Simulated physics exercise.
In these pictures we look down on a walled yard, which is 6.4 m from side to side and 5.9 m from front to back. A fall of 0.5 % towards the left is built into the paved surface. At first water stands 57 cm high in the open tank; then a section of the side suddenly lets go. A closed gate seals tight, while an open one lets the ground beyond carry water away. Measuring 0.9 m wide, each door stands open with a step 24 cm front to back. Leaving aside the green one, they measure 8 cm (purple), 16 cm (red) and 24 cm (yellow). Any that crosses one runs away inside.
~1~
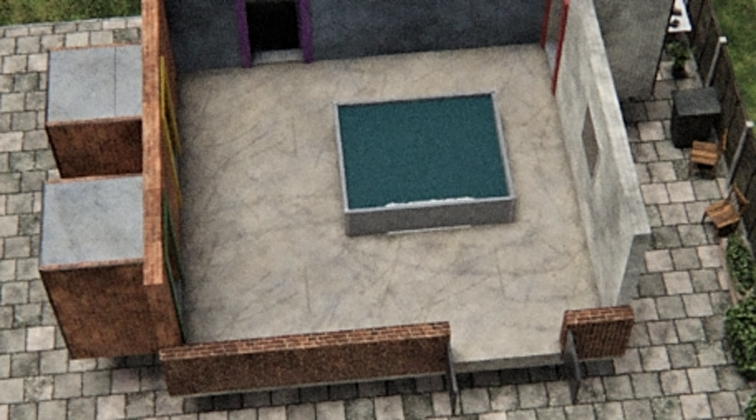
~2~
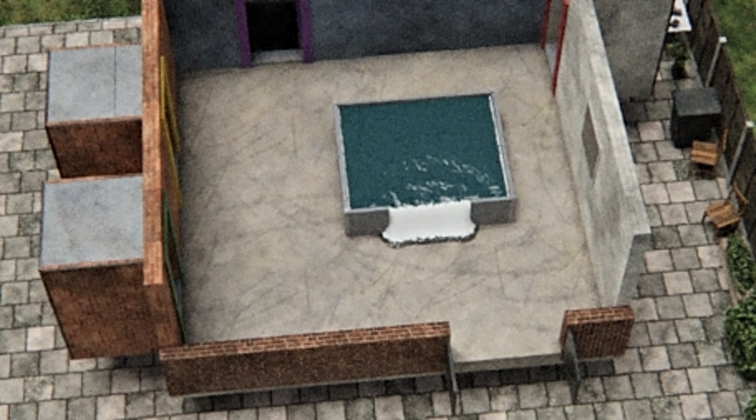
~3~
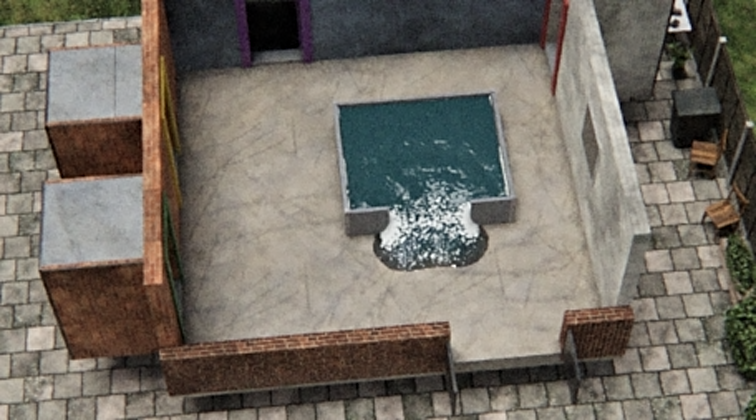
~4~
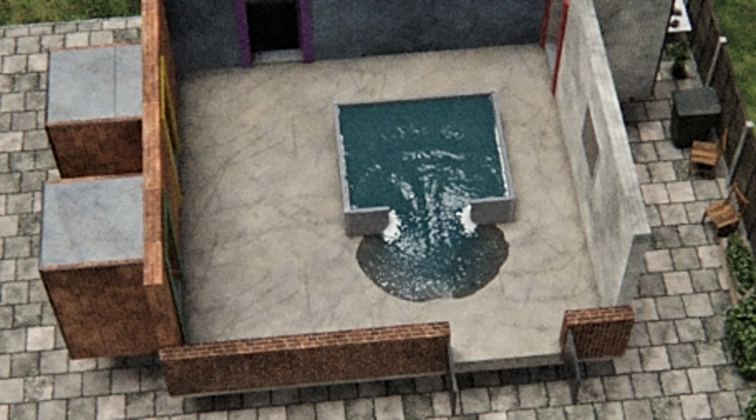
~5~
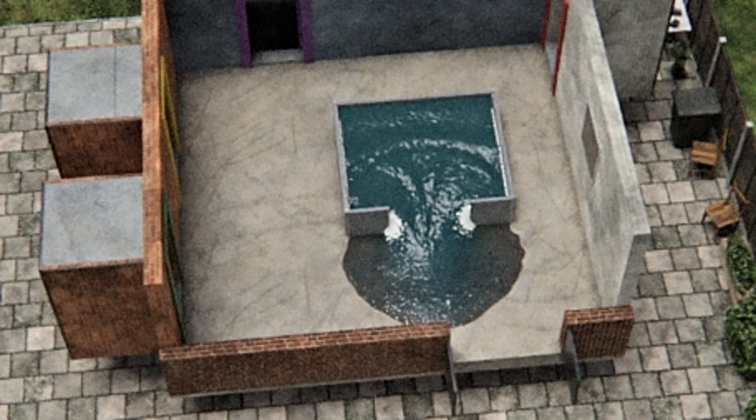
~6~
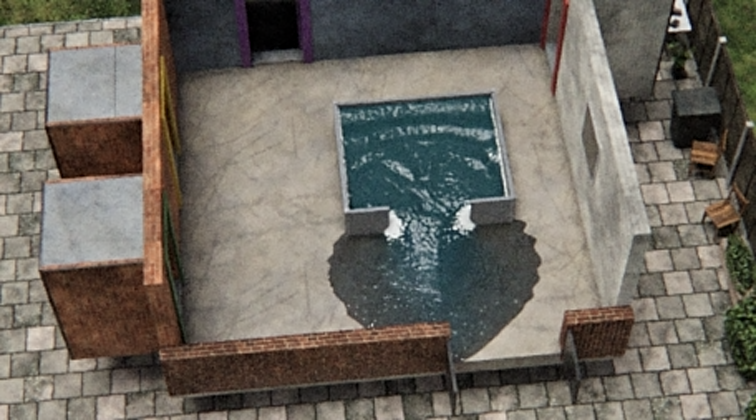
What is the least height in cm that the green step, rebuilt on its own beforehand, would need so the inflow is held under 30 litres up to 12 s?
Around 12 cm would be enough.
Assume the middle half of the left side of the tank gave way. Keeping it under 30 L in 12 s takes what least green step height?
Near 11.0 cm.
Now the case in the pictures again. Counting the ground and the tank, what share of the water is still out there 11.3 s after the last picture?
Some 58 per cent remains.
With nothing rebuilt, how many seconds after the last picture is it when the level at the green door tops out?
The level tops out near 2.8 seconds.
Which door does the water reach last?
I'd say the red one.
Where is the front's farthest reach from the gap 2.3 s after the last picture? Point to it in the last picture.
The tip of the flood lies near (184, 373).
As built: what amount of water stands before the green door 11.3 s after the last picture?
Some 6.5 centimetres.
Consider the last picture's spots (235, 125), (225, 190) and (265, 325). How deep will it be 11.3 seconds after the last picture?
Approx. 7 / 3 / 5 cm.
Then, 0.7 s after the last picture water covers 20 % of the floor, deepest (32 cm) near (413, 352); it has not reached the green door.
Then, 2.3 s after the last picture water covers 35 % of the floor, deepest (26 cm) near (184, 373); 16 cm at the green door, 0 litres in over its 17 cm step.
Then, 11.3 s after the last picture water covers 95 % of the floor, deepest (8 cm) near (179, 144); 6 cm at the green door, 4 litres in over its 17 cm step.
At the green door as built, the water peaked near 20 cm, 2.7 s after the last picture.
Run again over the same 12 s with other heights there, 43 litres in over 11 cm, 21 litres over 13 cm. The limit of 30 litres is kept from about 12 cm up.
